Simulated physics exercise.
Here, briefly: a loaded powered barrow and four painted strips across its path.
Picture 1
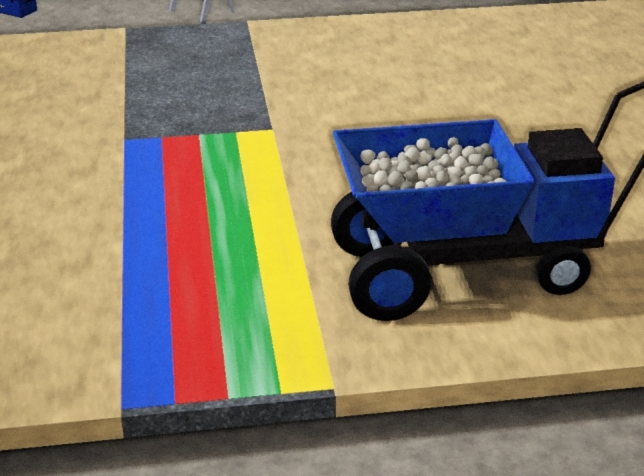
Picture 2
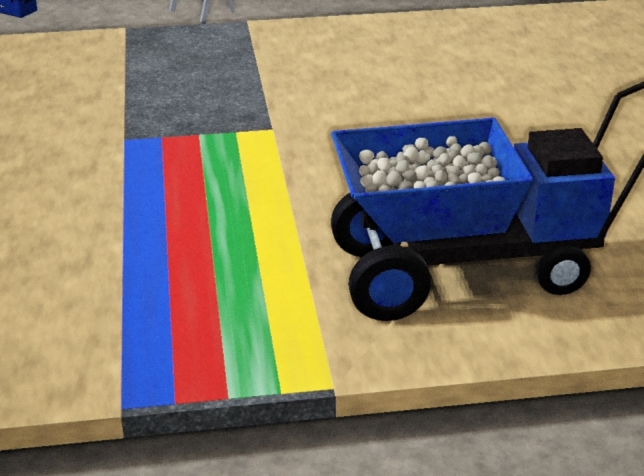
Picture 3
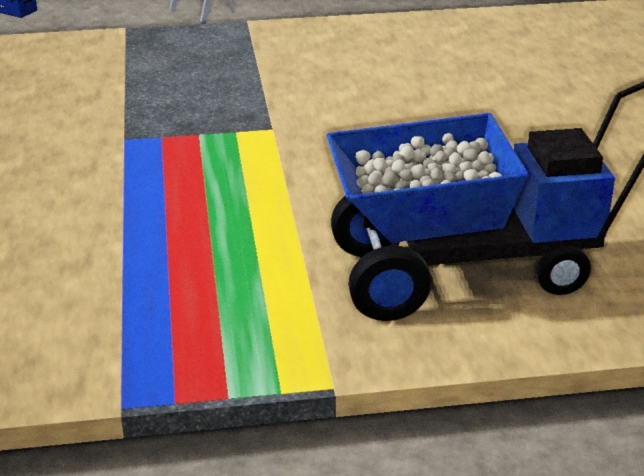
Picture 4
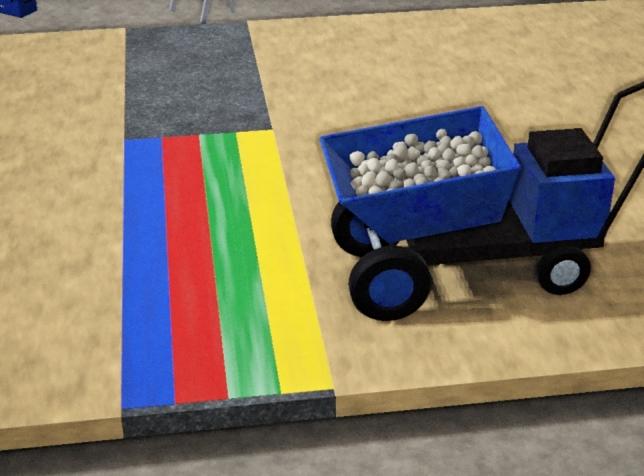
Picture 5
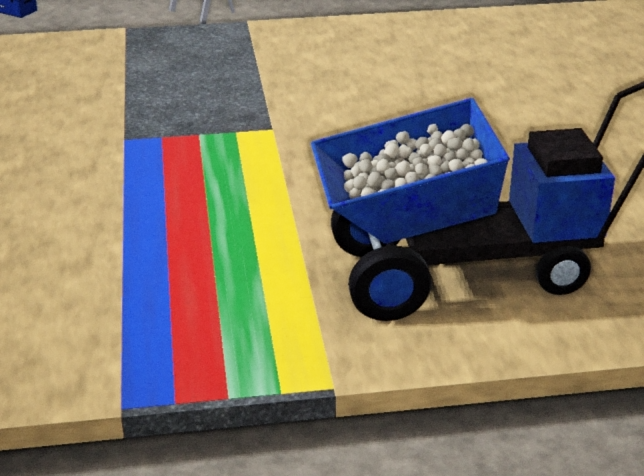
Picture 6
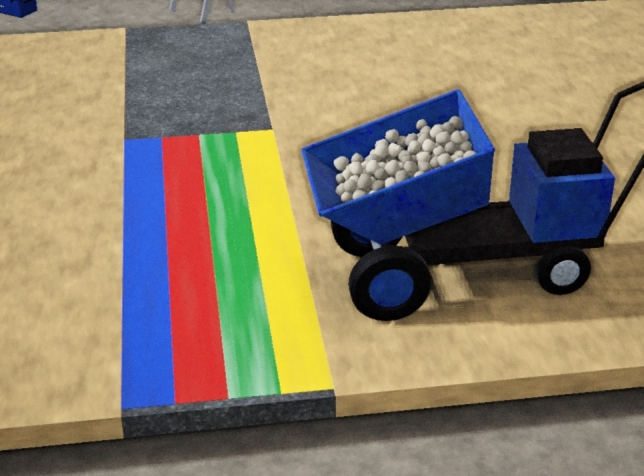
The video shows a blue powered barrow loaded with river pebbles standing right of blue, red, green and yellow strips; its skip starts level, then gradually tilts toward the strips, its right end rising while the wheels stay put.
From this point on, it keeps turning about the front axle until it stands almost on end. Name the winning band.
The green band.
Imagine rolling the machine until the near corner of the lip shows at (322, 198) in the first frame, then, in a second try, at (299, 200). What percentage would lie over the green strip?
Around 20 % the first time and around 0 % the second.
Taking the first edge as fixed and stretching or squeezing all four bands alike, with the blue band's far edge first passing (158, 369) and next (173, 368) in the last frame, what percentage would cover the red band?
Shares: Near 30 %; near 30 %.
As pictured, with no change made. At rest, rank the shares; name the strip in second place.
Just behind the leader sits the strip in red.
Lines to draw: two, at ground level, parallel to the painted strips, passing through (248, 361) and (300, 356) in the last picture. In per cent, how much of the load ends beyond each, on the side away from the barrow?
That's 50 per cent for the first and 80 per cent for the second.
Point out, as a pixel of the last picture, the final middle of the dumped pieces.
Last view, centre at rest - approx. (228, 293).
Soon, skip tipped steeply; all in the skip.
A while on, skip tipped right over; nearly all in the skip; a small part over the green strip; a stray few falling.
Towards the end, skip tipped right over; about a third in the skip; a stray few over the yellow strip; about a third over the green strip; about a quarter over the red strip; a small part over the blue strip; a stray few off the paint.
Finally, skip tipped right over; about a quarter in the skip; a small part over the yellow strip; about a third over the green strip; about a quarter over the red strip; a small part over the blue strip; a stray few off the paint.
